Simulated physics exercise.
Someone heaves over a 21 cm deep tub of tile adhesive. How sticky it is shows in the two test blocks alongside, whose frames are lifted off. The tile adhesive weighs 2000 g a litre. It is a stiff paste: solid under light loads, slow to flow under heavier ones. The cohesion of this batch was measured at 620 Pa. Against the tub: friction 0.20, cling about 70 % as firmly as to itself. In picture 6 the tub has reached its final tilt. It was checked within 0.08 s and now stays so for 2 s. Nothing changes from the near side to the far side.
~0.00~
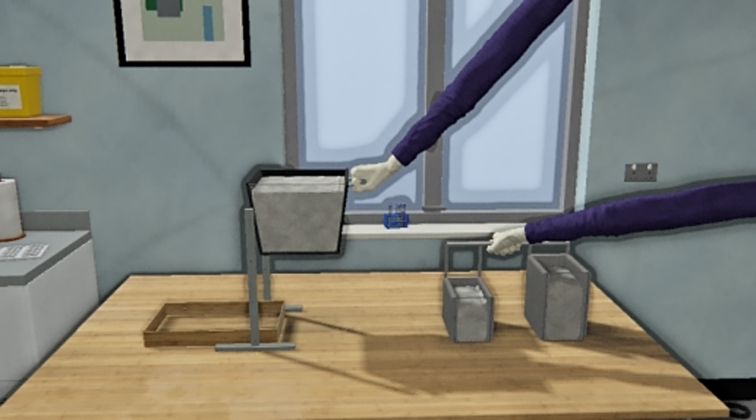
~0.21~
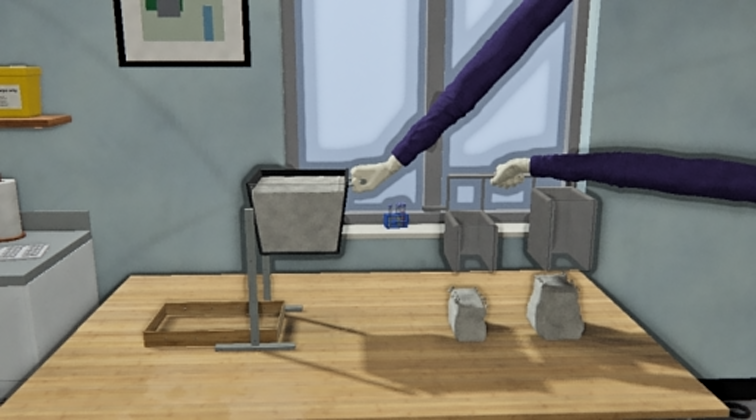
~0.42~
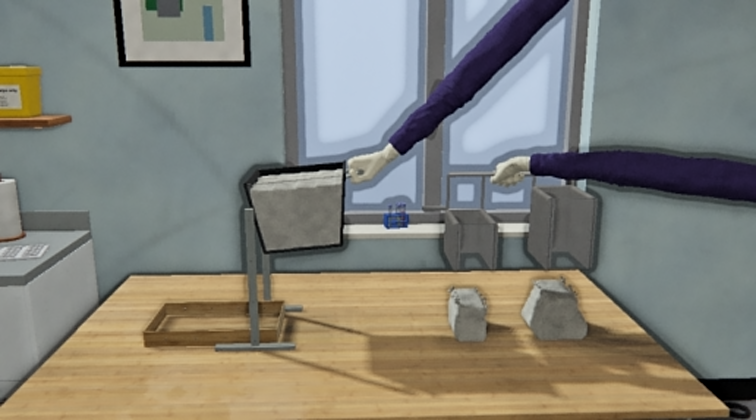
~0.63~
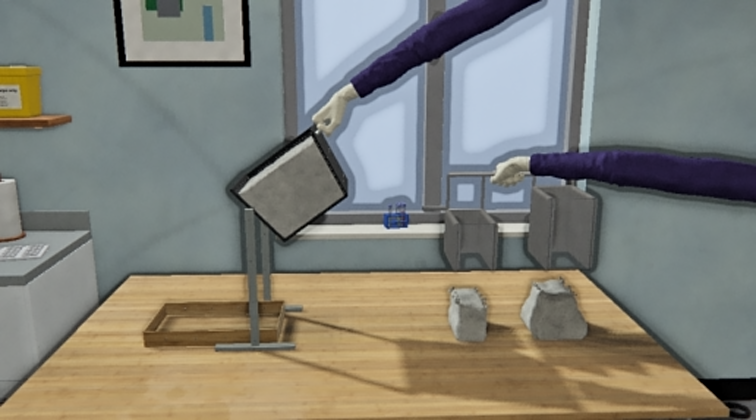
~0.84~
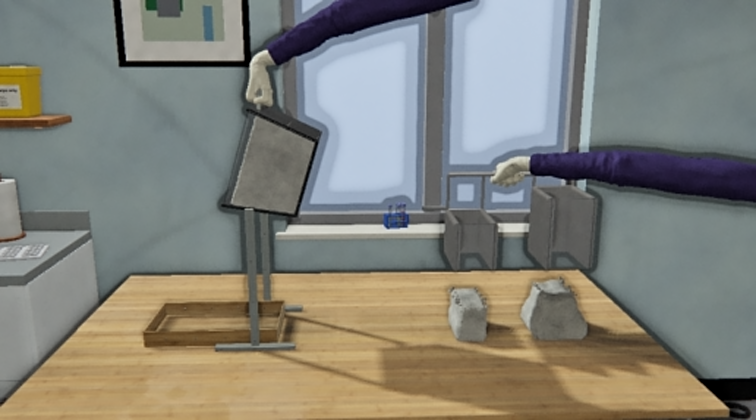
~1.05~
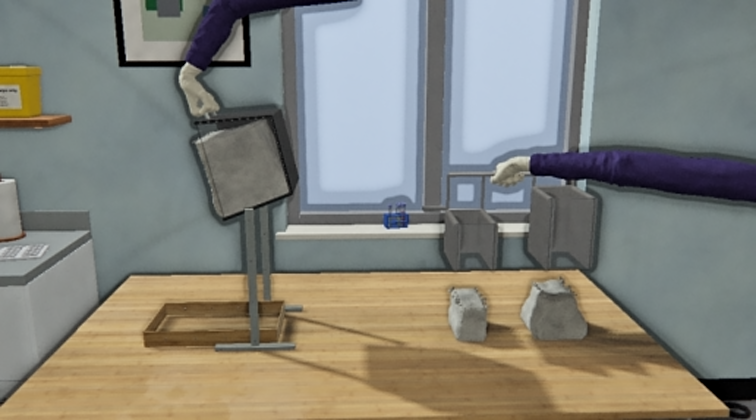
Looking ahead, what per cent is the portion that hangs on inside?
About 0 %.
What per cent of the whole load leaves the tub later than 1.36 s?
Near 22 %.
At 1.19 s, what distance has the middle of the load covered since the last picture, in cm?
Some 11 cm.
By 1.19 s, the tub is at 103 degrees and holds 48 %.
By 1.36 s, the tub is at 103 degrees and holds 22 %.
By 1.53 s, the tub is at 103 degrees and holds 10 %.
By 1.70 s, the tub is at 103 degrees and holds 4 %.
By 3.05 s, at the end, the tub is at 103 degrees and holds 0 %.
